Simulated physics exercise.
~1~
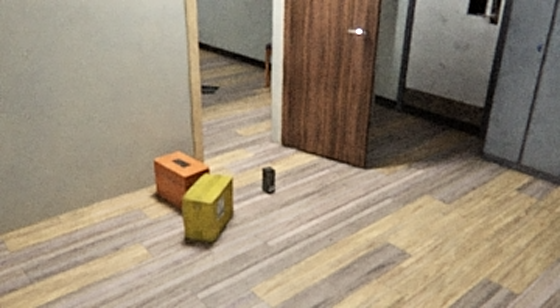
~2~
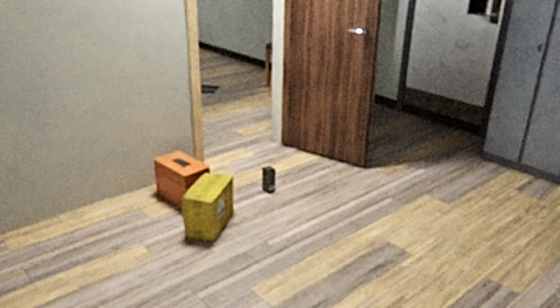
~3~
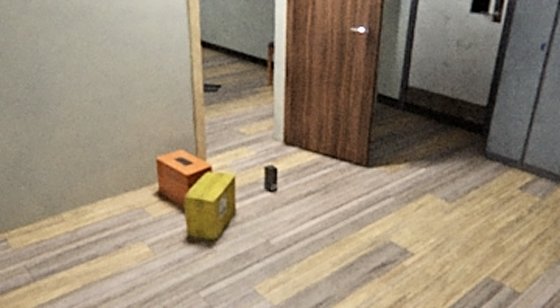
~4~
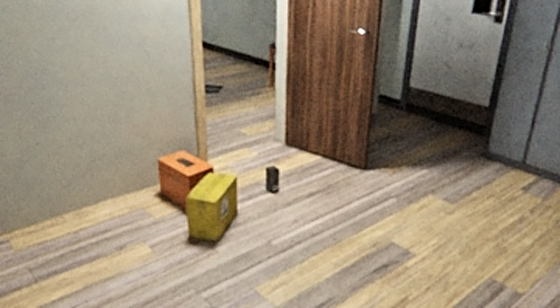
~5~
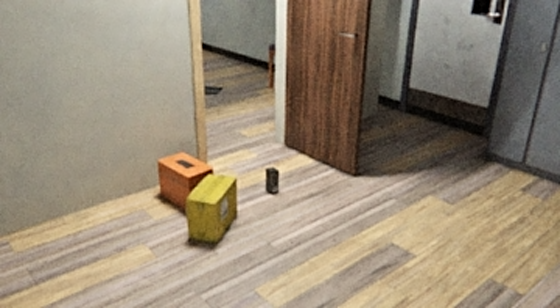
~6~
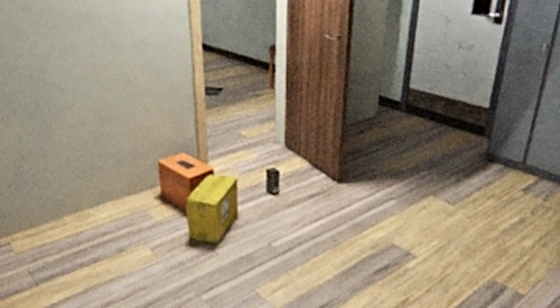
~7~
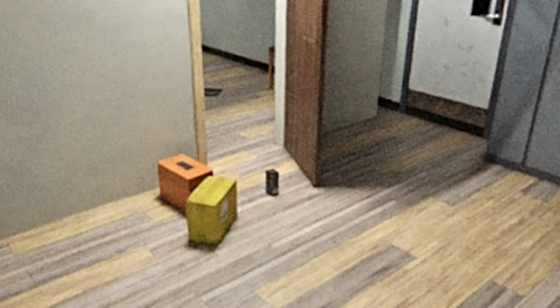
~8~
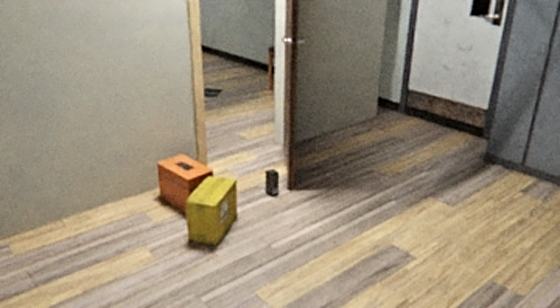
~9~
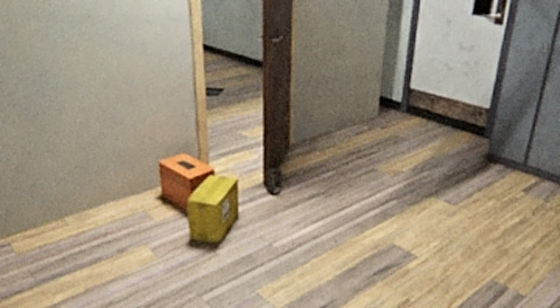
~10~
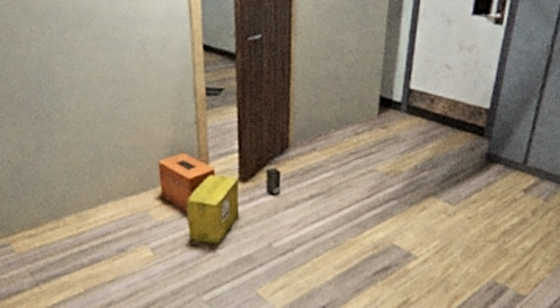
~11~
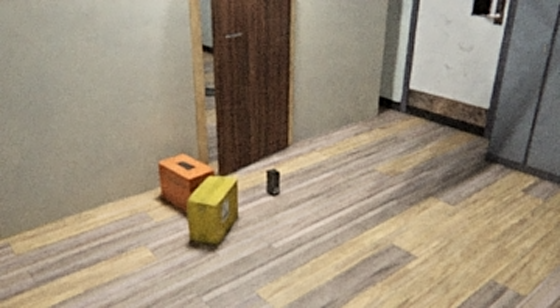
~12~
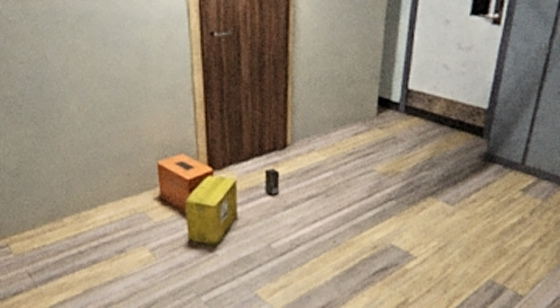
The brown door swings shut past a small black carton, beside orange and yellow boxes.
